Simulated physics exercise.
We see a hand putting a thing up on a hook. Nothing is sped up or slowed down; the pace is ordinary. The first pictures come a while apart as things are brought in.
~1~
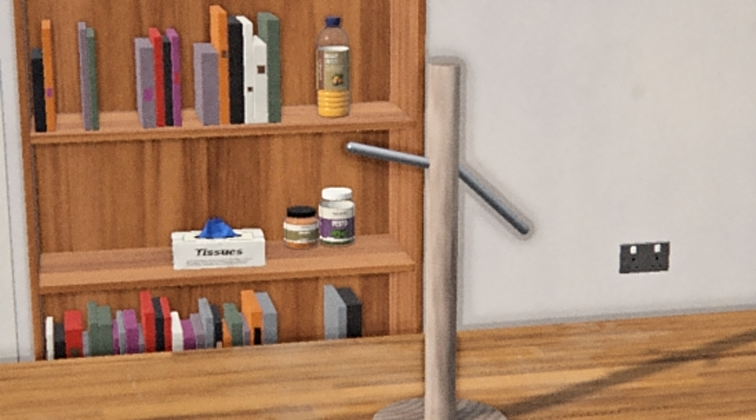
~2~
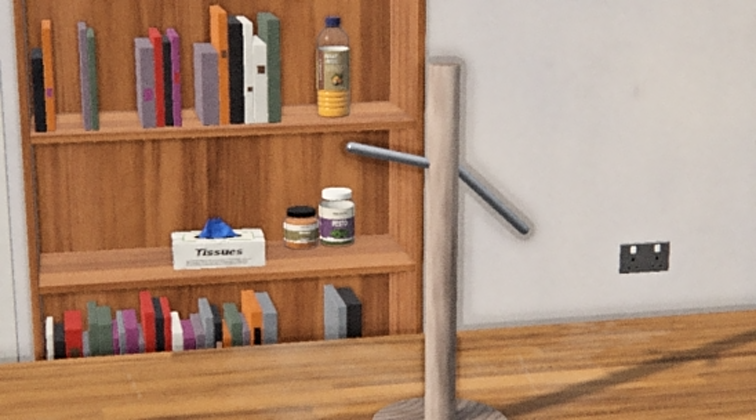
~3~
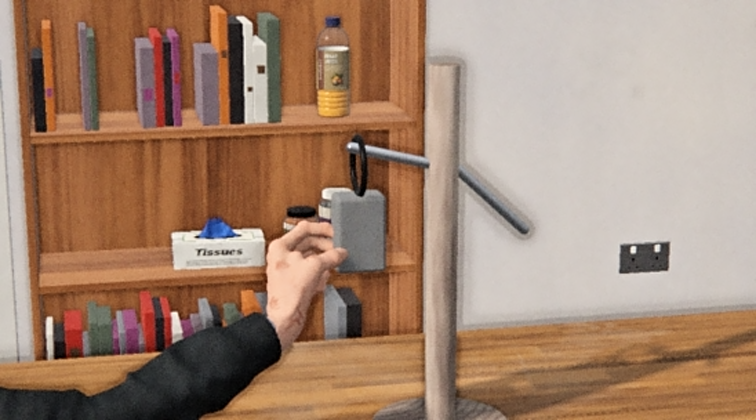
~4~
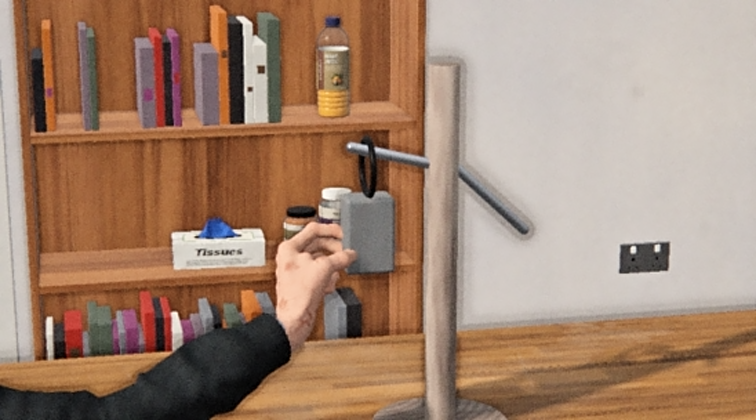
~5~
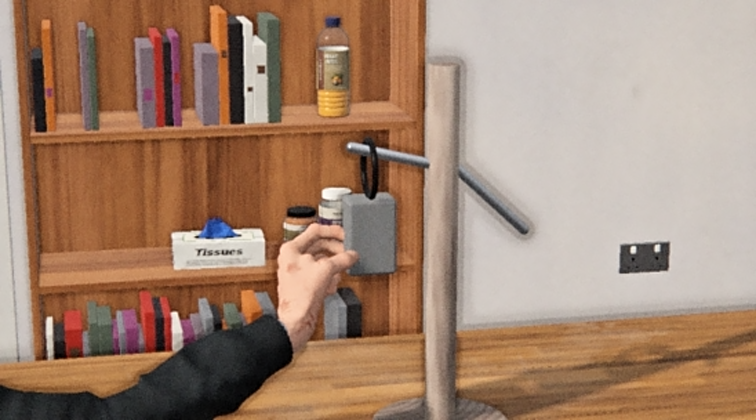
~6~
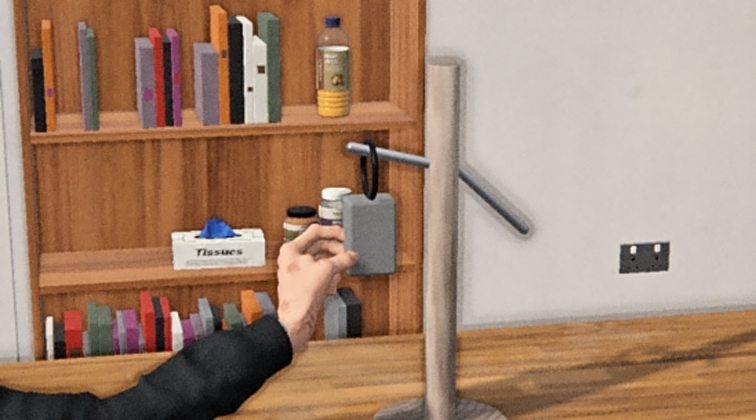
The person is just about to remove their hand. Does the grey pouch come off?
No.
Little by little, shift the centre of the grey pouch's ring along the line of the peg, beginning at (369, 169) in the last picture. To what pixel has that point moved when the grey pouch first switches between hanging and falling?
The switch point lies roughly at (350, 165).
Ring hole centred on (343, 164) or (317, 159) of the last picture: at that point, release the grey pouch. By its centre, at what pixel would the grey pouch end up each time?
Final spots, roughly: (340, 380) and (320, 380).
Then, 0.38 s past the last view, grey pouch at rest near (369, 206).
Finally, the grey pouch stays on its peg, near (369, 206).
